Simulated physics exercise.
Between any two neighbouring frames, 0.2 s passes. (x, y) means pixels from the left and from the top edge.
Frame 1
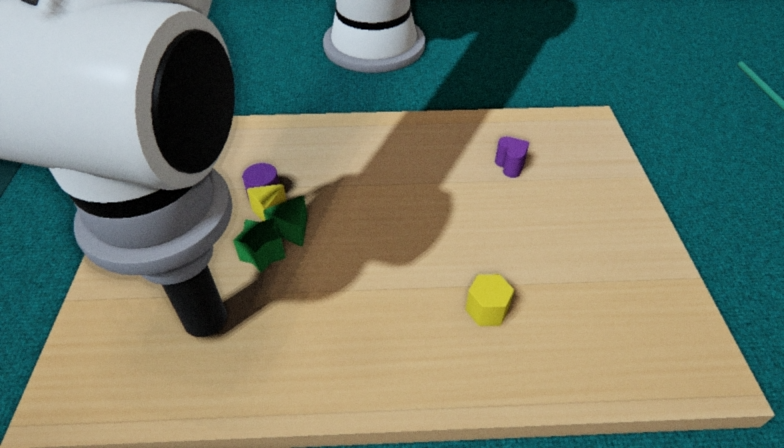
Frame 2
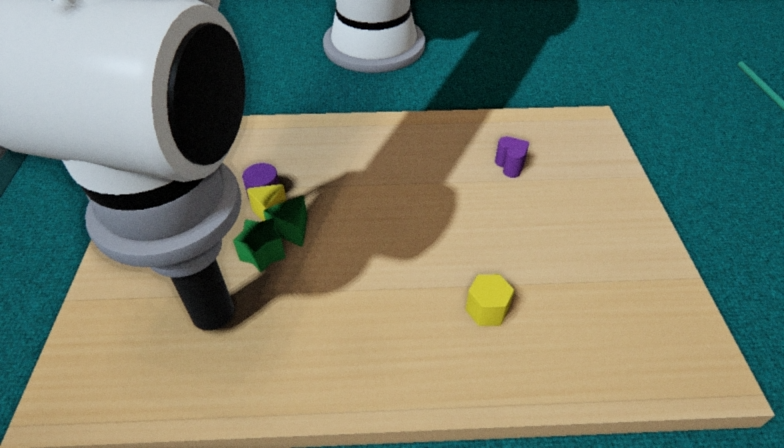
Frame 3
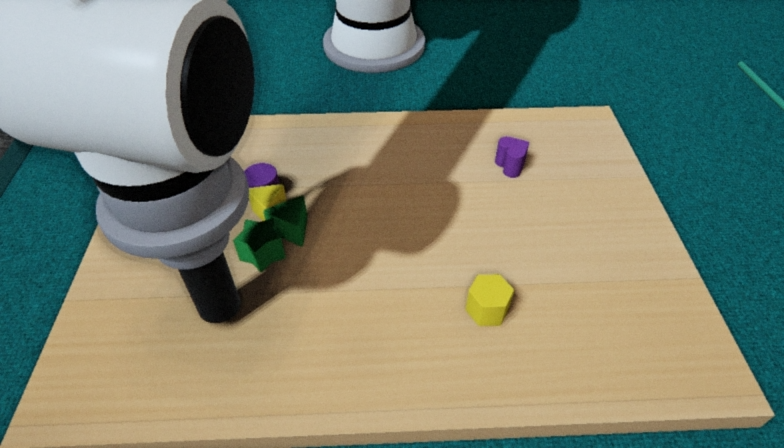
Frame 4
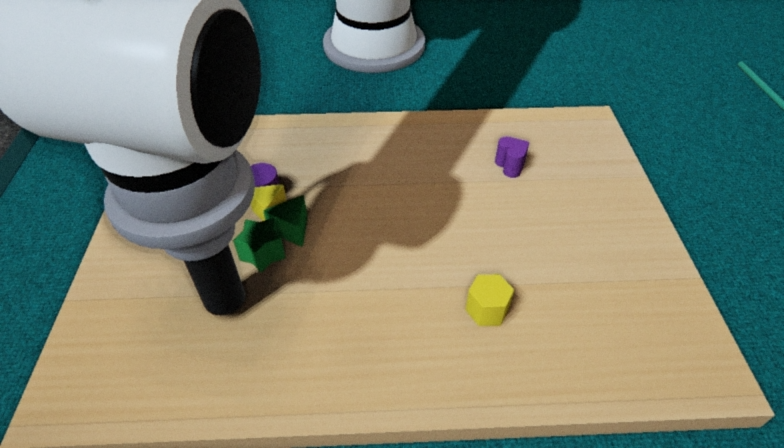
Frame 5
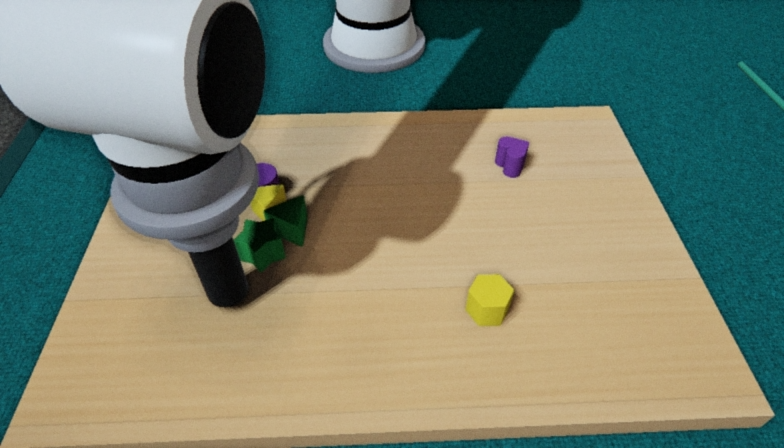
Robot arm with a black bar edging slowly right and upward across a wooden board, beside a still cluster of coloured blocks.
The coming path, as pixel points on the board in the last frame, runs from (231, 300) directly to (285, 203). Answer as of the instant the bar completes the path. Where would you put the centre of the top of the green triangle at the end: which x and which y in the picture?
Its top face will be centred at roughly (342, 176).
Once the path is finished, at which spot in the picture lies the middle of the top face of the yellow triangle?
My best guess is (289, 158).
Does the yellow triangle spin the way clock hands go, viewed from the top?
No, that is not how it ends up.
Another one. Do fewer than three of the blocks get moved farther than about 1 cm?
Final answer: No.
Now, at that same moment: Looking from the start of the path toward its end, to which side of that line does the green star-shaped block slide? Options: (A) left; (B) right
B - right.
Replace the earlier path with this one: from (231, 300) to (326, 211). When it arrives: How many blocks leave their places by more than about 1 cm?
Displaced: Three or more.
What follows on the original path. One third of the way, bar at (248, 255); green star-shaped block at (270, 219); purple cylinder at (258, 171); yellow triangle at (268, 189), turned 25° anticlockwise; green triangle at (302, 199).
Two thirds of the way, bar at (266, 223); green star-shaped block at (290, 193); purple cylinder at (257, 163); yellow triangle at (279, 172), turned 55° anticlockwise; green triangle at (322, 184), turned 50° clockwise.
At the end, bar at (283, 194); green star-shaped block at (312, 171), turned 35° clockwise; purple cylinder at (257, 163); yellow triangle at (289, 158), turned 95° anticlockwise; green triangle at (342, 176), turned 70° clockwise.
